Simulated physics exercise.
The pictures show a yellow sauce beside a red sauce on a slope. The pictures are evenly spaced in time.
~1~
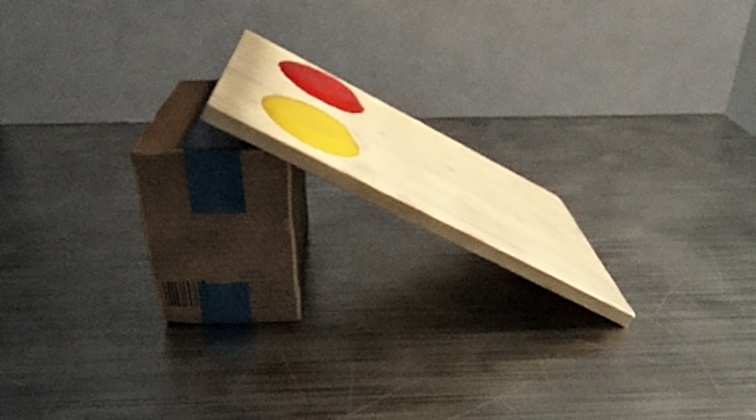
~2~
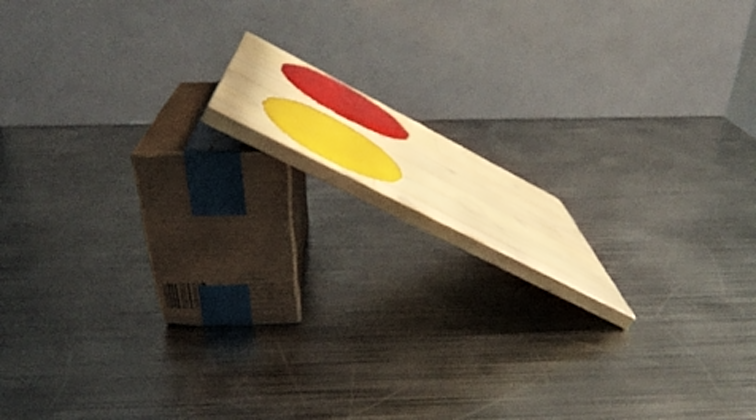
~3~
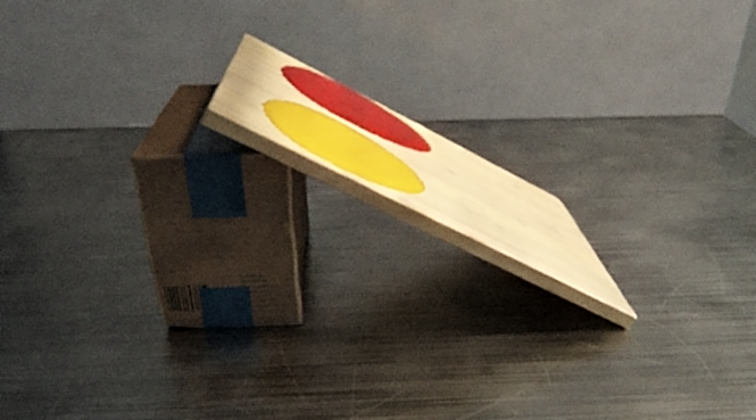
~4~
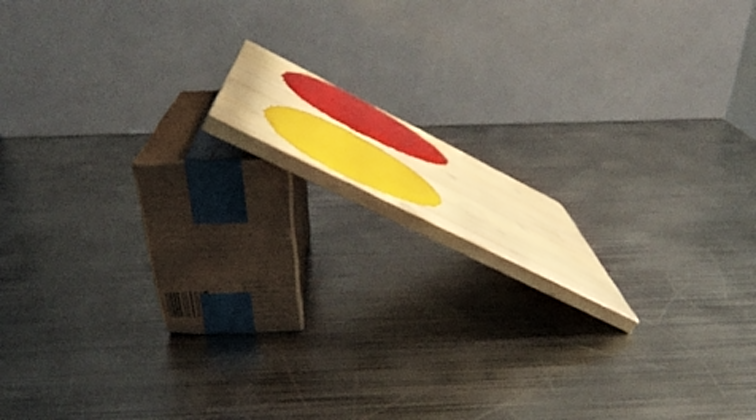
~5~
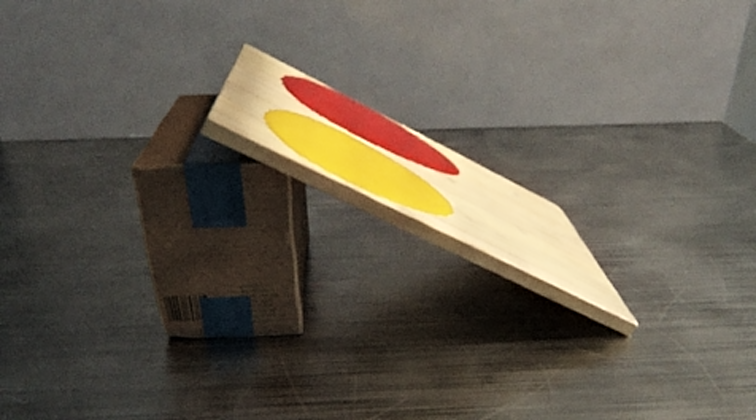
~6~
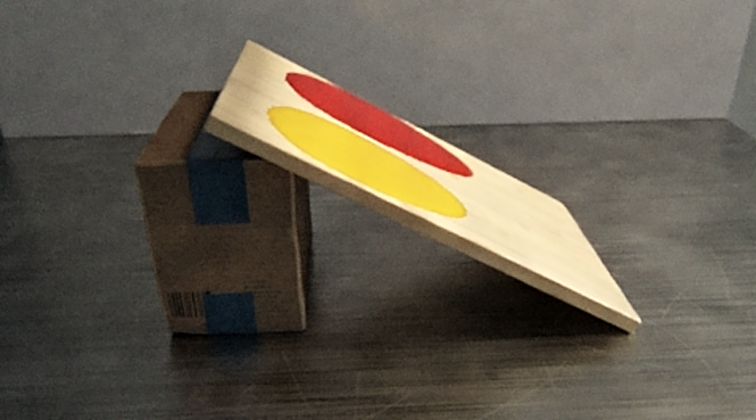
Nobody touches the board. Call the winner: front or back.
Back.
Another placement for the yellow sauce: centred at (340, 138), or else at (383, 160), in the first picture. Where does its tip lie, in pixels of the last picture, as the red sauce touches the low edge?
At about (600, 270), and at (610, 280).
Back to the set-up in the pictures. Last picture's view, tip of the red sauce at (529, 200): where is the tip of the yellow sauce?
Pretty much near (520, 235), I'd say.
Soon after, the yellow sauce is three quarters of the way down; the red sauce is three quarters of the way down.
Later, the yellow sauce is three quarters of the way down; the red sauce is close to the edge.
In the end, the yellow sauce is close to the edge; the red sauce is at the low edge.
